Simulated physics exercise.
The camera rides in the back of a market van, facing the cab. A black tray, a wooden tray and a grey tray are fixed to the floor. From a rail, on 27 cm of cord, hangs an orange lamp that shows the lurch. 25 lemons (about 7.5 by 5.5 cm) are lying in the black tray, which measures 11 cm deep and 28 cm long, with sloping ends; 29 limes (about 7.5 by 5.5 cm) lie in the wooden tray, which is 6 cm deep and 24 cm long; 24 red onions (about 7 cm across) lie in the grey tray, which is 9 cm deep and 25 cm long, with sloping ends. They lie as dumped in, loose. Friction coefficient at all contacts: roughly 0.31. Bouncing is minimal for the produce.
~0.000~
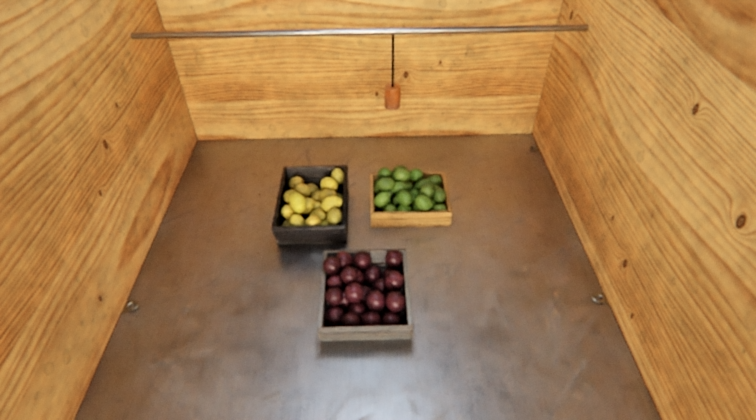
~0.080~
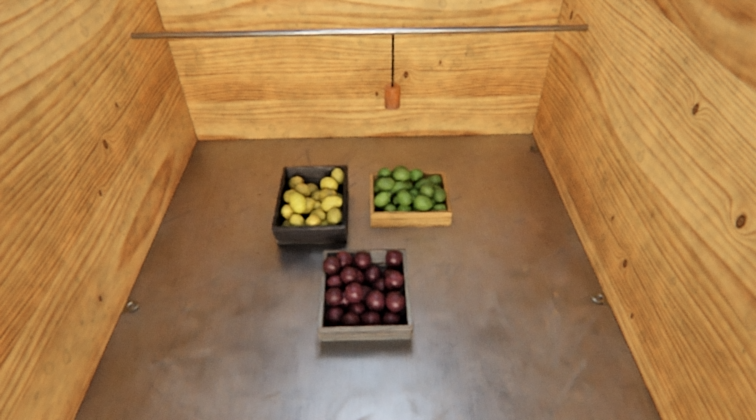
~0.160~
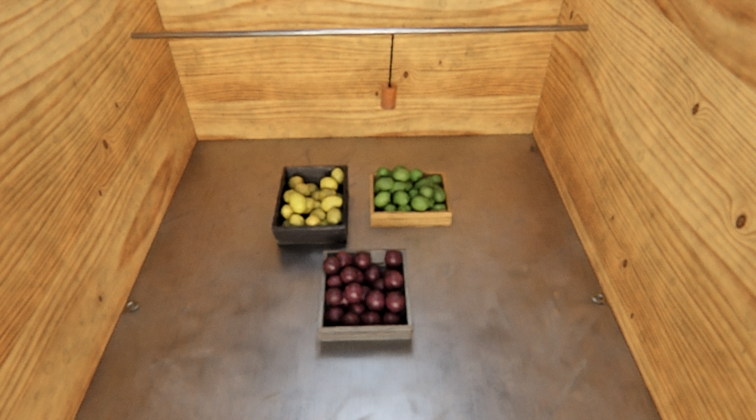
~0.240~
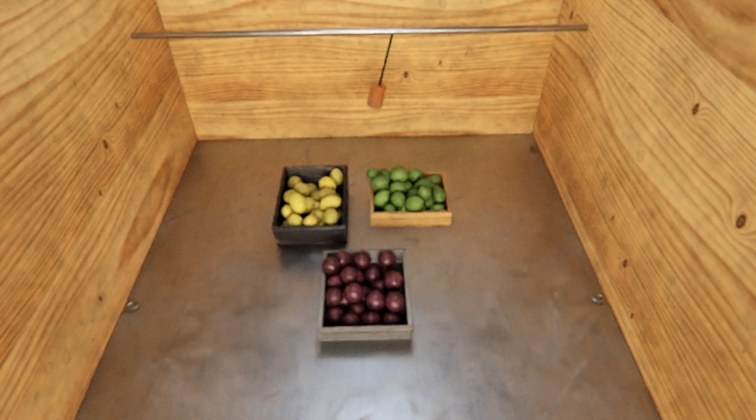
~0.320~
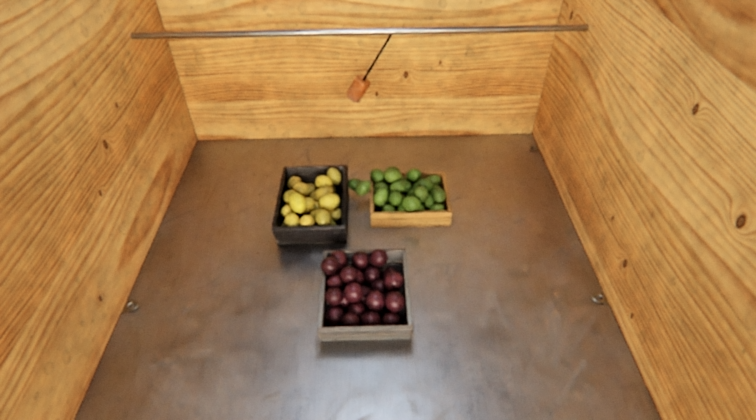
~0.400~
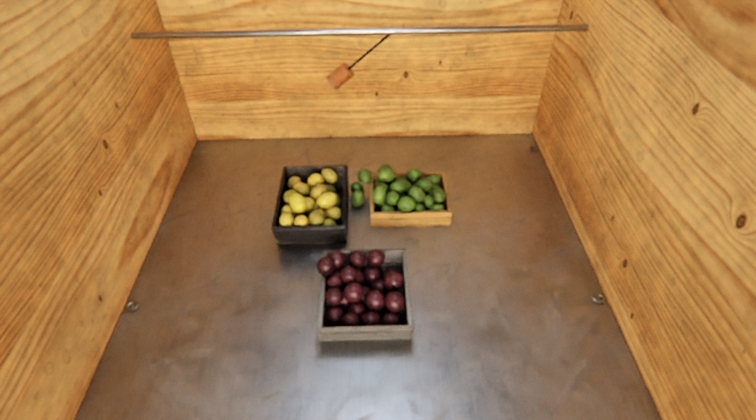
The orange lamp on the rail hung still, then swung far to the left, and a few limes rolled left out of the wooden tray, while the trays of yellow fruit and red onions stayed put.
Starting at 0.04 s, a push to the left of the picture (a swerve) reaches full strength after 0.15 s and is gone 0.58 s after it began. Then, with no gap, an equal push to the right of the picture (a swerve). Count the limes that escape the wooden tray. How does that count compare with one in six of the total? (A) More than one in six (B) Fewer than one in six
A, more than one in six.
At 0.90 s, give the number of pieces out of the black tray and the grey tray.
Roughly - black tray: 0; grey tray: 1.
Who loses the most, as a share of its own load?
Wooden tray.
After 0.62 s, 0 of 25 out of the black tray, 5 of 29 out of the wooden tray and 1 of 24 out of the grey tray.
After 0.90 s, 0 of 25 out of the black tray, 5 of 29 out of the wooden tray and 1 of 24 out of the grey tray.
After 1.30 s, 0 of 25 out of the black tray, 8 of 29 out of the wooden tray and 1 of 24 out of the grey tray.
When it is over (at 1.80 s), 0 of 25 out of the black tray, 8 of 29 out of the wooden tray and 1 of 24 out of the grey tray. Asked share, 8 of 29, 28 per cent.
